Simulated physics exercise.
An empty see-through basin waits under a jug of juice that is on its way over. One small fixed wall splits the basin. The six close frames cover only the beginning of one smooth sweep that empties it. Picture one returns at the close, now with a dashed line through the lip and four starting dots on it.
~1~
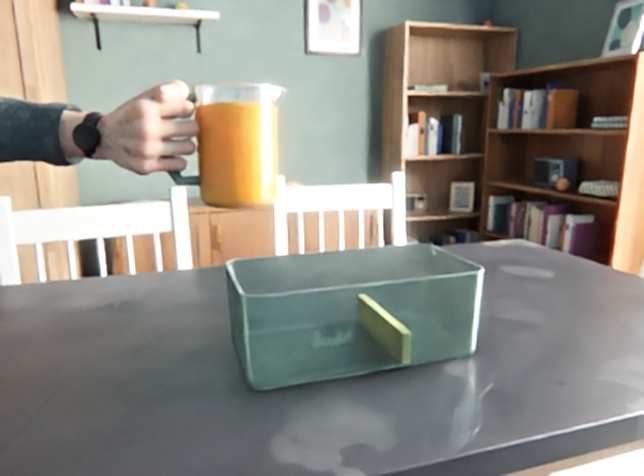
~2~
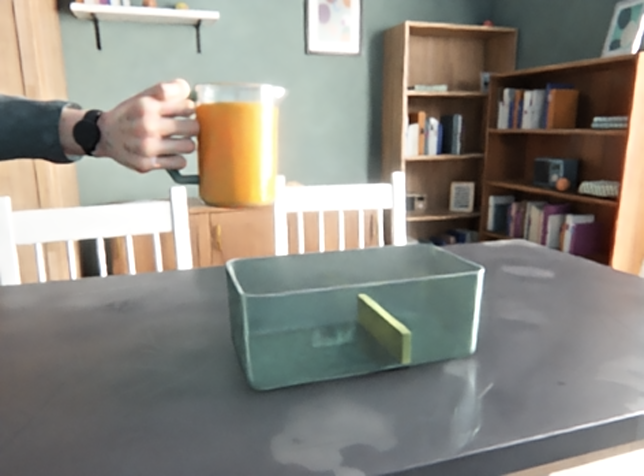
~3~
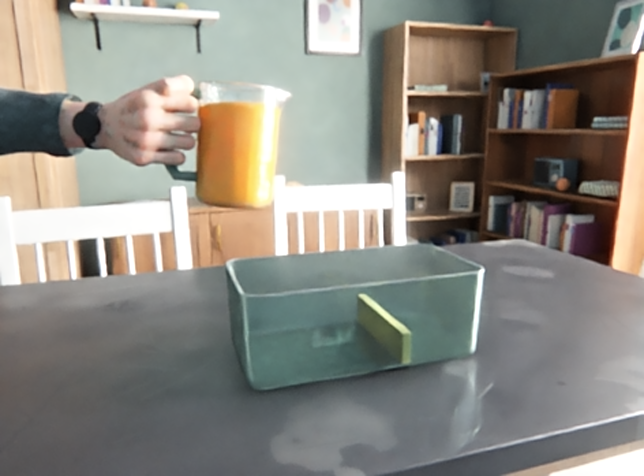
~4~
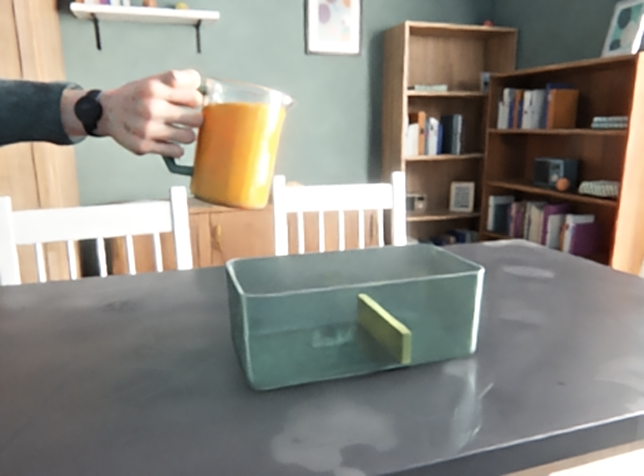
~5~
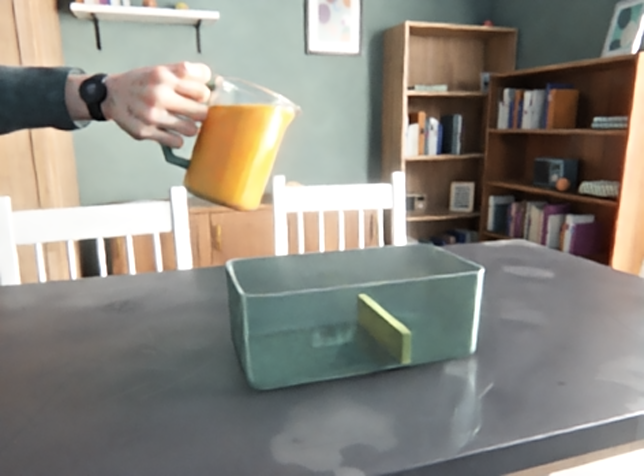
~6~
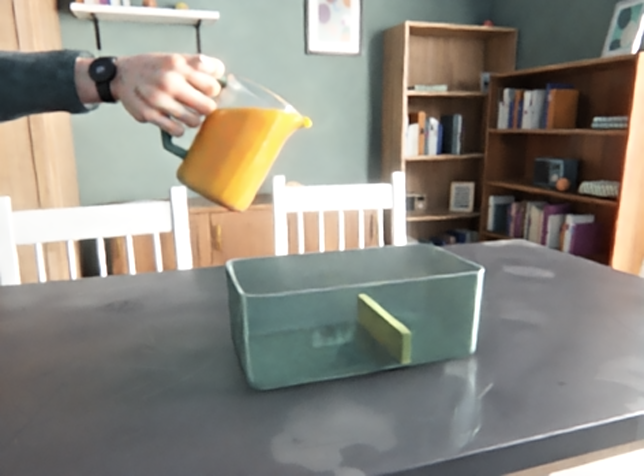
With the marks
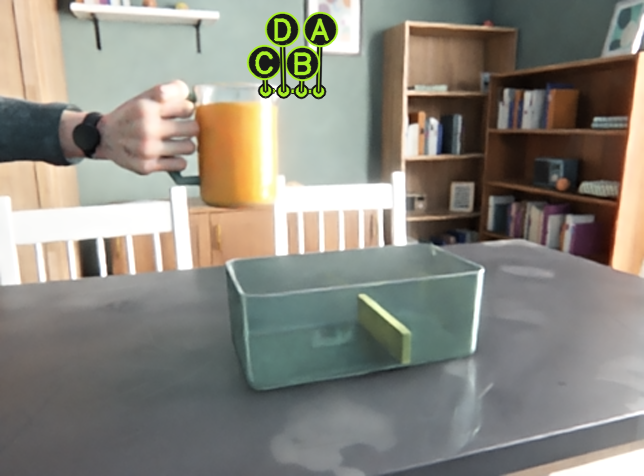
In this clip, a hand wearing a dark watch holds a clear jug of orange juice above a see-through basin with a yellow-green divider, then gradually tilts the jug to the right until juice reaches its lip.
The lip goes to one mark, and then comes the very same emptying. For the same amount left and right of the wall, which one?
Take A.
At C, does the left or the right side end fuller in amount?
More ends on the left.
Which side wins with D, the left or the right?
More ends on the left.
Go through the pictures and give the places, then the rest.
Upright, lip at (285, 91); basin from (246, 388) to (473, 351); top of the wall at (381, 311); nothing has left yet.
Upright, lip at (286, 92); nothing has left yet.
Tipped about 5°, lip at (290, 96); nothing has left yet.
Tipped about 12°, lip at (295, 103); nothing has left yet.
Tipped about 21°, lip at (300, 112); nothing has left yet.
Tipped about 31°, lip at (305, 125); juice is over the lip, down to (305, 125).
On the marked copy, A at (318, 91); B at (301, 91); C at (265, 90); D at (283, 91).
With A, about 47 % ends left of the wall and 51 % right of it.
With B, about 83 % ends left of the wall and 12 % right of it; 4 % is lost outside.
With C, about 92 % ends left of the wall and 6 % right of it.
With D, about 91 % ends left of the wall and 6 % right of it; 3 % is lost outside.
